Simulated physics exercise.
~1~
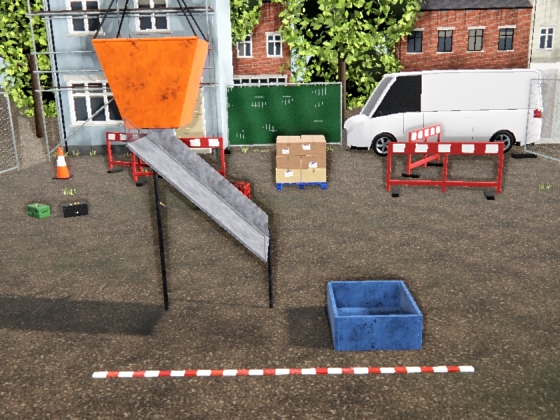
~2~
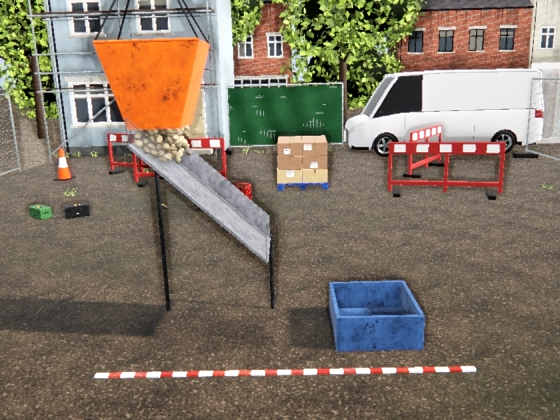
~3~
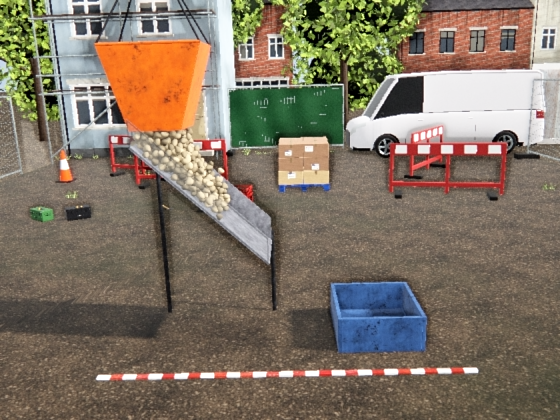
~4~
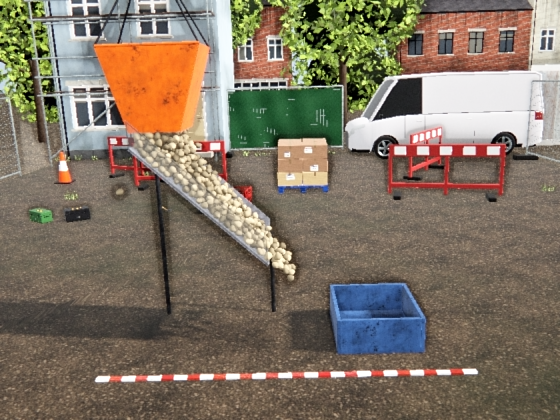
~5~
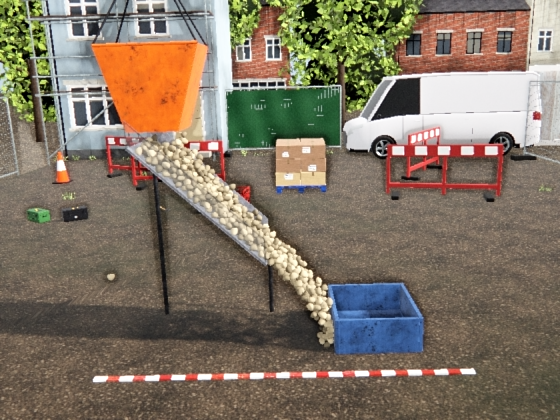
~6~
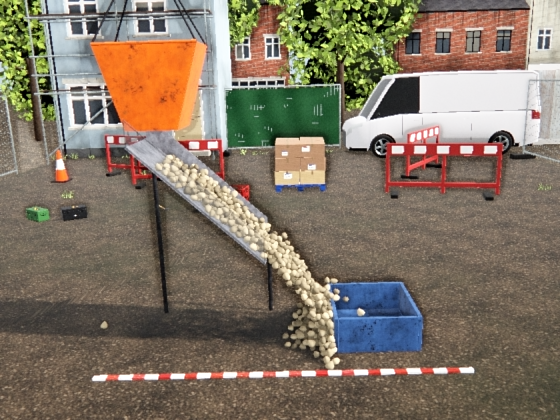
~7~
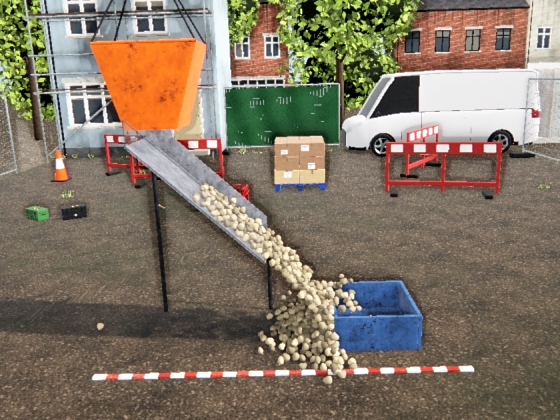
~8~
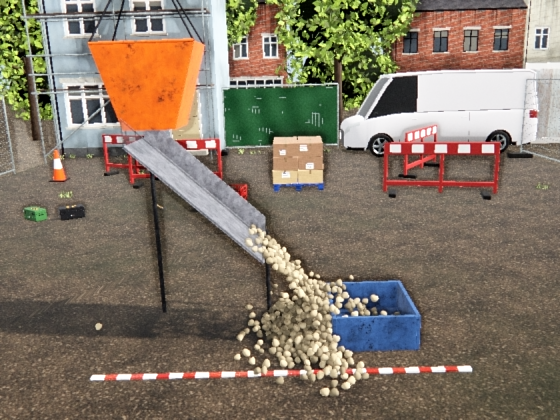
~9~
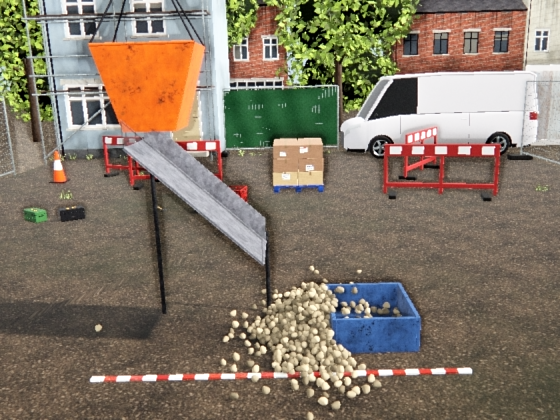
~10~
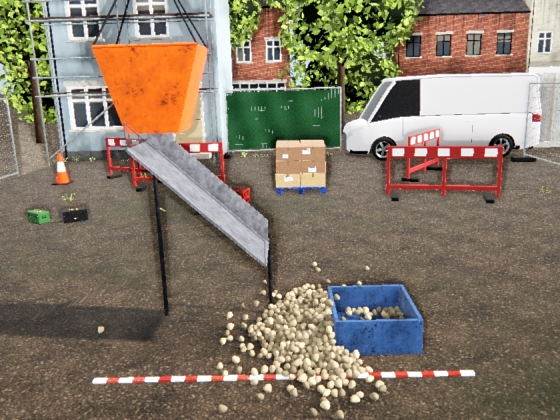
In a fenced yard with a parked white van, pale rounded stones pour from a hanging orange skip, slide right down a sloping grey chute and spill off its end, most piling on the ground left of a blue bin and only a few landing inside.
